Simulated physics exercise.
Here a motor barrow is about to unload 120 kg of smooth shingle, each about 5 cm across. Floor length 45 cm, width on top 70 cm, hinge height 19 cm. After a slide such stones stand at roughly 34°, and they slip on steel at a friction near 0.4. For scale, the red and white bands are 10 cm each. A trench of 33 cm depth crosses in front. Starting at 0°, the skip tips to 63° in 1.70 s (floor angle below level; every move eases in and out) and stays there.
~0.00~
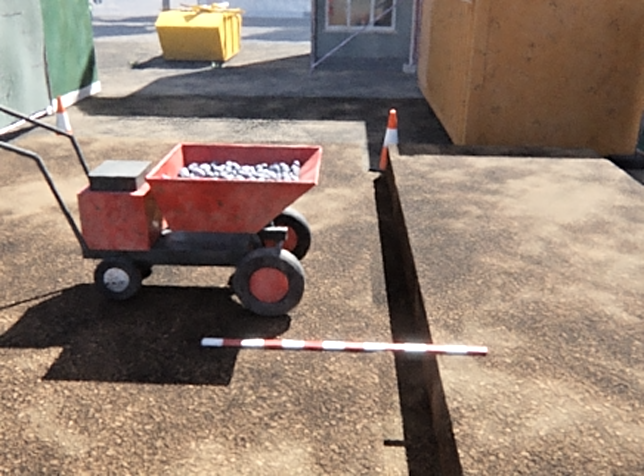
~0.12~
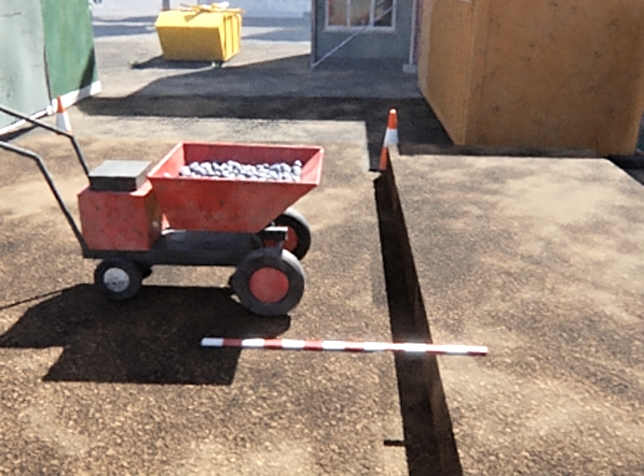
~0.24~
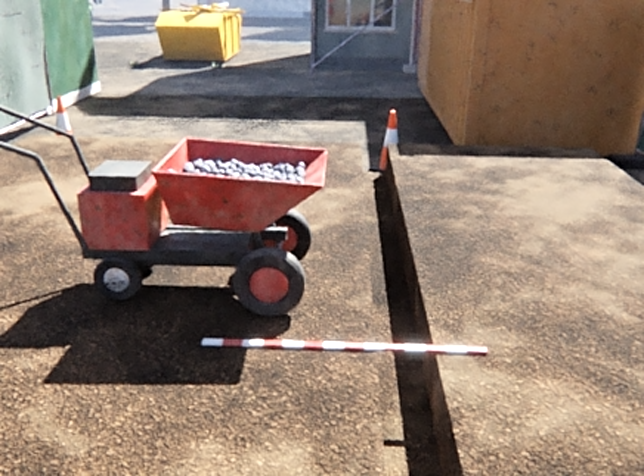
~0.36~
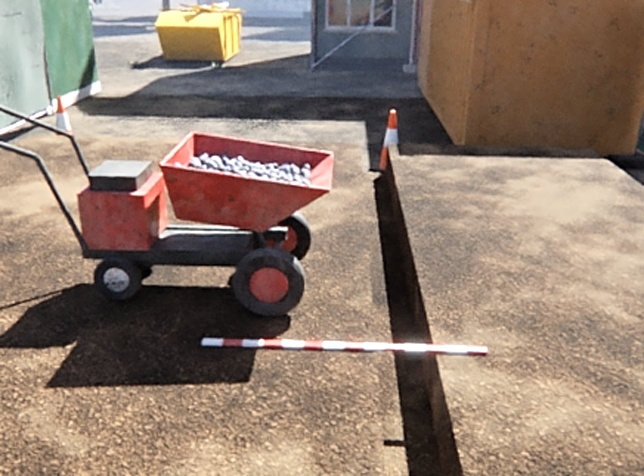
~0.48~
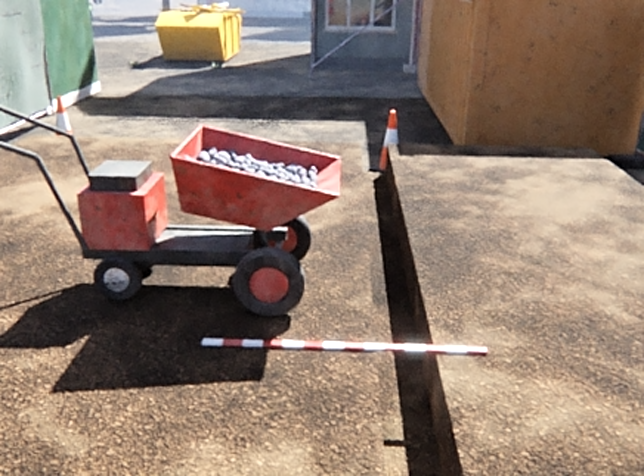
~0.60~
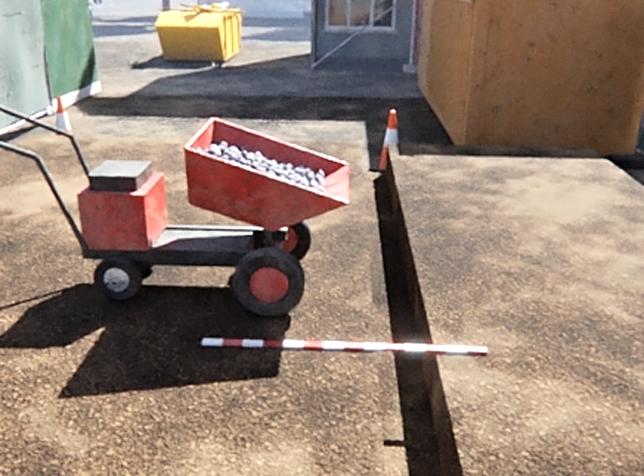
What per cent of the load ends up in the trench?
Some 62 per cent of it.
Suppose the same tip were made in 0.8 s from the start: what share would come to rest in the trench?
Then about 50 per cent.
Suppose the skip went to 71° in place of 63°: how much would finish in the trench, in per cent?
It would be near 65 per cent.
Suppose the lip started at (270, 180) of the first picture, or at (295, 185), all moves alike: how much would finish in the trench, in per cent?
First some 90, then 90 per cent.
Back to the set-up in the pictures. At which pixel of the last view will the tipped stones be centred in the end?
Near (411, 323).
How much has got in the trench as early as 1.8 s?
About 35 per cent by then.
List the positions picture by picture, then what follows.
In the first picture, lip at (316, 183), floor tilted 0°, highest stones at (231, 171).
In the second picture, the skip is at 1°, its lip at (317, 184); the top of the load is at (217, 170); the stones move at 0.1 m/s on average.
In the third picture, lip at (322, 187), floor tilted 3°, highest stones at (213, 167); the stones move at 0.2 m/s on average.
In the fourth picture, lip at (330, 190), floor tilted 7°, highest stones at (213, 163); the stones move at 0.3 m/s on average.
In the fifth picture, the skip is at 12°, its lip at (338, 196); the top of the load is at (215, 157); the stones move at 0.4 m/s on average.
In the sixth picture, the skip is at 18°, its lip at (348, 204); the top of the load is at (219, 152); the stones move at 0.4 m/s on average.
After 1.3 s the floor is at 53°; 100 % in the skip; the foremost stones are at (375, 235).
After 1.8 s the floor is at 63°; 46 % in the skip, 34 % in the trench, 20 % past the trench; the foremost stones are at (488, 294).
After 2.2 s the floor is at 63°; 13 % in the skip, 50 % in the trench, 37 % past the trench; the foremost stones are at (555, 303).
After 4.1 s the floor is at 63°; 0 % in the skip, 62 % in the trench, 38 % past the trench; the foremost stones are at (593, 303).
